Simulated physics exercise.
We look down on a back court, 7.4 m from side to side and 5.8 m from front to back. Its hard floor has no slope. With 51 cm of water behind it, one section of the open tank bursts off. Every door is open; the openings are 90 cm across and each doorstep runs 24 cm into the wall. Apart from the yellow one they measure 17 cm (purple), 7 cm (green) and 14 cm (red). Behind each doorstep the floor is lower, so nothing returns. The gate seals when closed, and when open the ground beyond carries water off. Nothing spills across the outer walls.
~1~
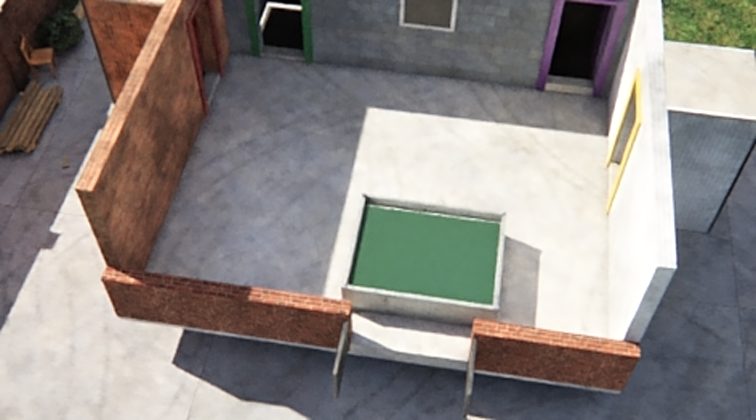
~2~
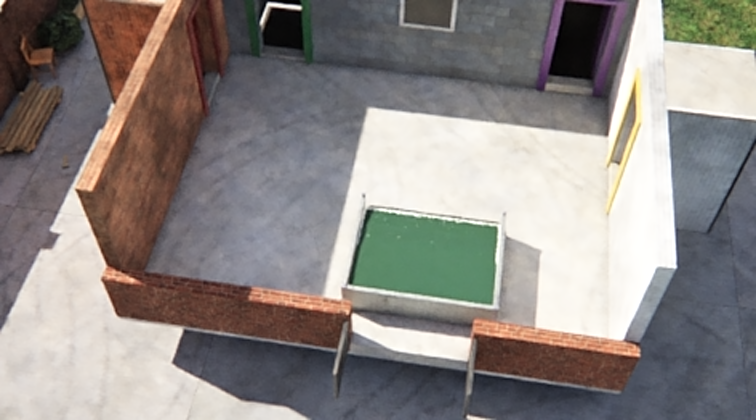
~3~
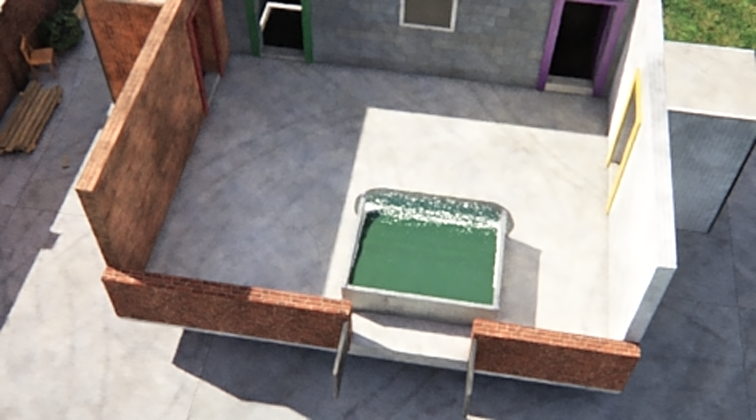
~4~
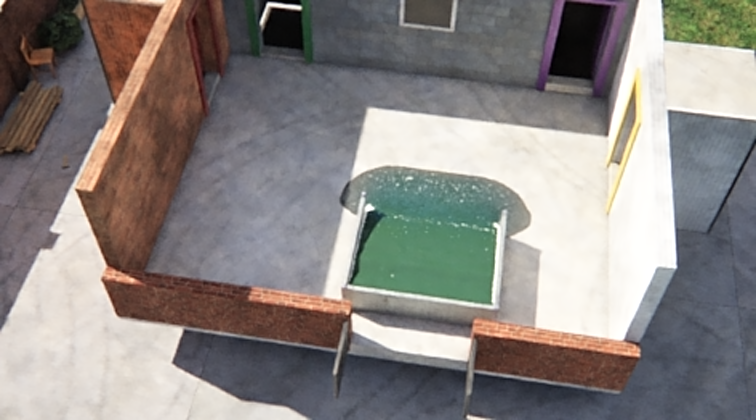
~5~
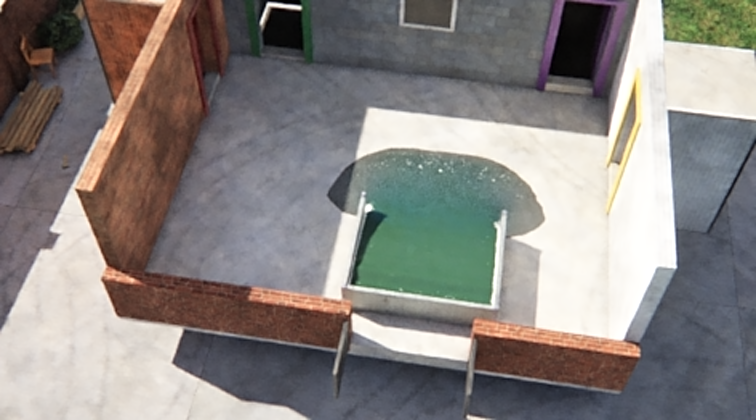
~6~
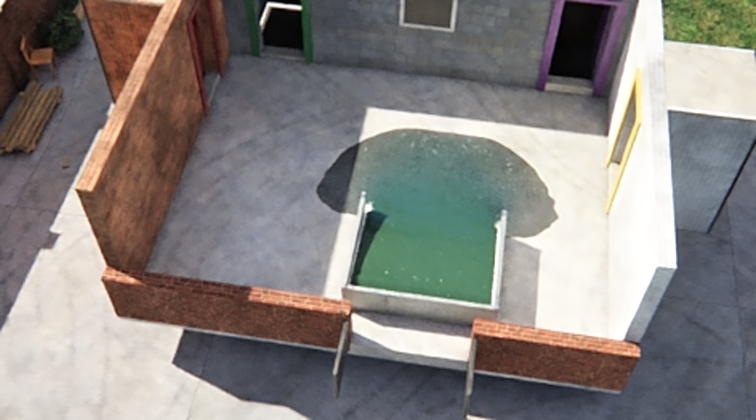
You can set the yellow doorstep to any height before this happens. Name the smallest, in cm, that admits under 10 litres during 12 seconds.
About 5.5 cm.
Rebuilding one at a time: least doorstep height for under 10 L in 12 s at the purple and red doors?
About 16 cm at purple and 12.0 cm at red.
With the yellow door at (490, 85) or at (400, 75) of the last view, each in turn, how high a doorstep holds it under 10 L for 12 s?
Roughly 21 and 19 cm.
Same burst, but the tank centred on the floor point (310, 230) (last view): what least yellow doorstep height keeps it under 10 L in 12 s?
Some 5.5 cm.
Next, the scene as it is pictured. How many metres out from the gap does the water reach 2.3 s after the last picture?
Roughly 5.8 m.
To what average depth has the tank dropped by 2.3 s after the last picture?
About 11 cm.
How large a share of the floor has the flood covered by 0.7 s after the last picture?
Near 35 per cent is wet.
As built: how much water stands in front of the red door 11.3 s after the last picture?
Roughly 5.0 cm deep.
Then, 0.7 s after the last picture water covers 35 % of the floor, deepest (24 cm) near (448, 79); it has not reached the yellow door.
Then, 2.3 s after the last picture water covers 50 % of the floor, deepest (31 cm) near (599, 97); 4 cm at the yellow door, 0 litres in over its 16 cm doorstep.
Then, 11.3 s after the last picture water covers 100 % of the floor, deepest (9 cm) near (292, 321); 3 cm at the yellow door, 0 litres in over its 16 cm doorstep.
At the yellow door as built, the water peaked near 10 cm, 3.5 s after the last picture.
Run again over the same 12 s with other heights there, 12 litres in over 5 cm, 7 litres over 6 cm. The limit of 10 litres is kept from about 5.5 cm up.
